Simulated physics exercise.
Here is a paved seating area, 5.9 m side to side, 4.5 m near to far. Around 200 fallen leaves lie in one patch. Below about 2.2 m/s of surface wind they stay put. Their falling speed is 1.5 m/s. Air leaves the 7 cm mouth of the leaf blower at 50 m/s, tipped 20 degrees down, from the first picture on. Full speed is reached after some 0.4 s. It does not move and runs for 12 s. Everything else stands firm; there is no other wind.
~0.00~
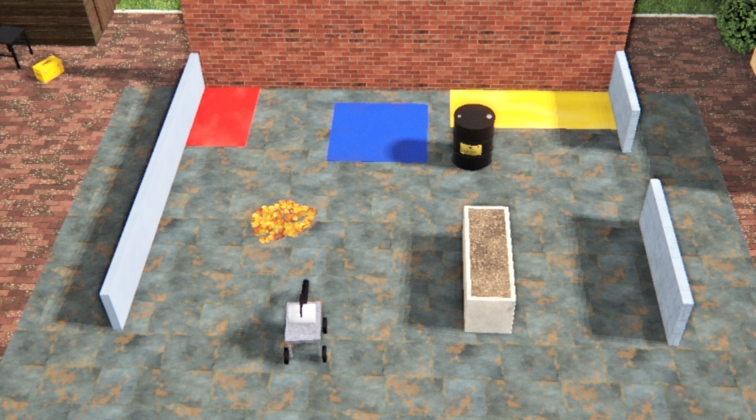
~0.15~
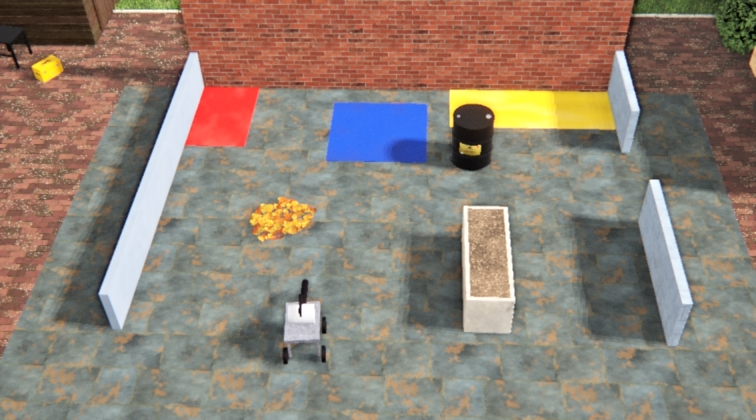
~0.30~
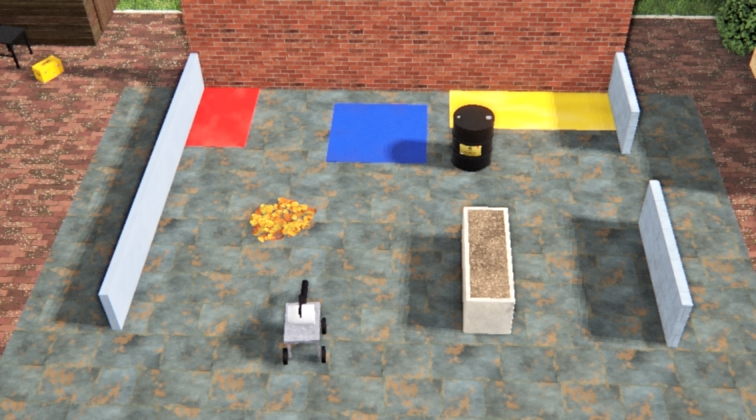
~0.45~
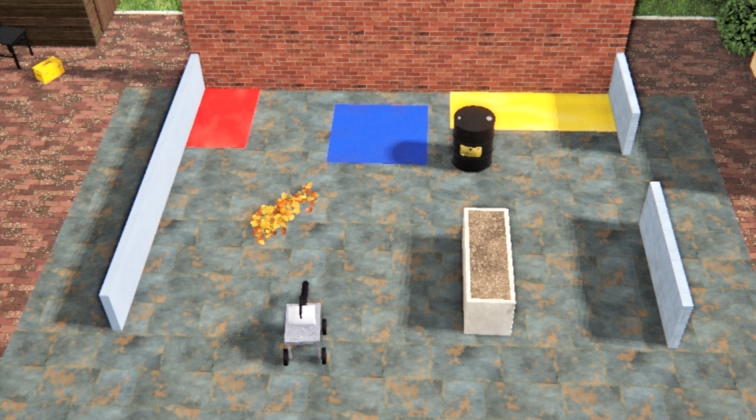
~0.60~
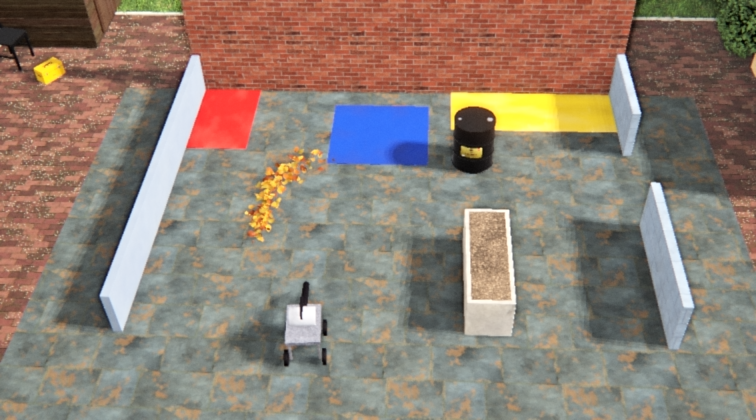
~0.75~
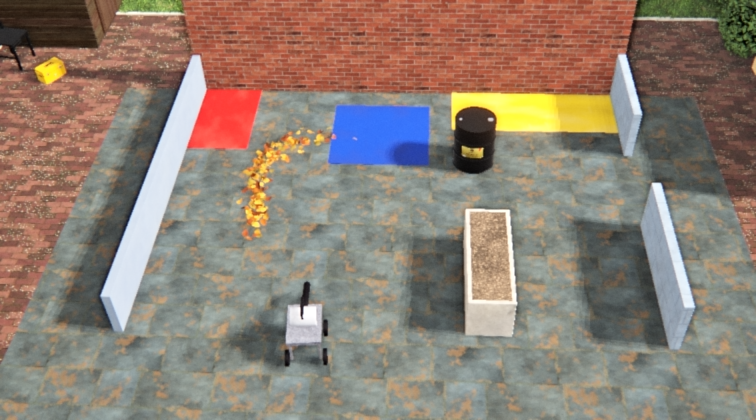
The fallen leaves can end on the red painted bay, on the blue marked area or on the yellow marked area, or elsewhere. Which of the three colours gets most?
It is red that takes the most.
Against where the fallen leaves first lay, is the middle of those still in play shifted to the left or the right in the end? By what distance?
To the left, by about 1.2 m.
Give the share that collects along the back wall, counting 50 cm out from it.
Near 70 %.
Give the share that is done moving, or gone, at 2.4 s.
Some 25 per cent.
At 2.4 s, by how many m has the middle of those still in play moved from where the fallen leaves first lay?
Roughly 2.8 m.
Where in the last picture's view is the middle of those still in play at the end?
Near (219, 96).
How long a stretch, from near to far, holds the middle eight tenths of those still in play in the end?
Roughly 1.2 m.
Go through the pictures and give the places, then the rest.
The middle of the fallen leaves is near (280, 222), none has stirred yet and the mouth of the leaf blower is at (306, 282), in the first frame.
The middle of the fallen leaves is near (279, 222), none has stirred yet, the red painted bay is centred on (223, 116), the yellow marked area is centred on (530, 109) and the blue marked area is centred on (378, 132), in the second frame.
The middle of the fallen leaves is near (279, 222), none has stirred yet, the top of a planter is at (488, 252) and the top of a barrel is at (474, 117), in the third frame.
The middle of the fallen leaves is near (278, 214), the farthest in sight from the leaf blower is at (309, 186) and about 40 % have left their places, in the fourth frame.
The middle of the fallen leaves is near (268, 194), the farthest in sight from the leaf blower is at (315, 152) and about 80 % have left their places, in the fifth frame.
The middle of the fallen leaves is near (266, 172), the farthest in sight from the leaf blower is at (329, 129) and about 95 % have left their places, in the sixth frame.
After 2.4 s the count stands so, 70 % are on the red painted bay, 0 % on the yellow marked area and 0 % on the blue marked area; the middle of those still in play is near (226, 100).
After 3.8 s the count stands so, 72 % are on the red painted bay, 0 % on the yellow marked area and 0 % on the blue marked area; the middle of those still in play is near (225, 95).
After 6.6 s the count stands so, 74 % are on the red painted bay, 0 % on the yellow marked area and 0 % on the blue marked area; the middle of those still in play is near (221, 96).
After 12.0 s, at the end, 76 % are on the red painted bay, 0 % on the yellow marked area and 0 % on the blue marked area; the middle of those still in play is near (219, 96).
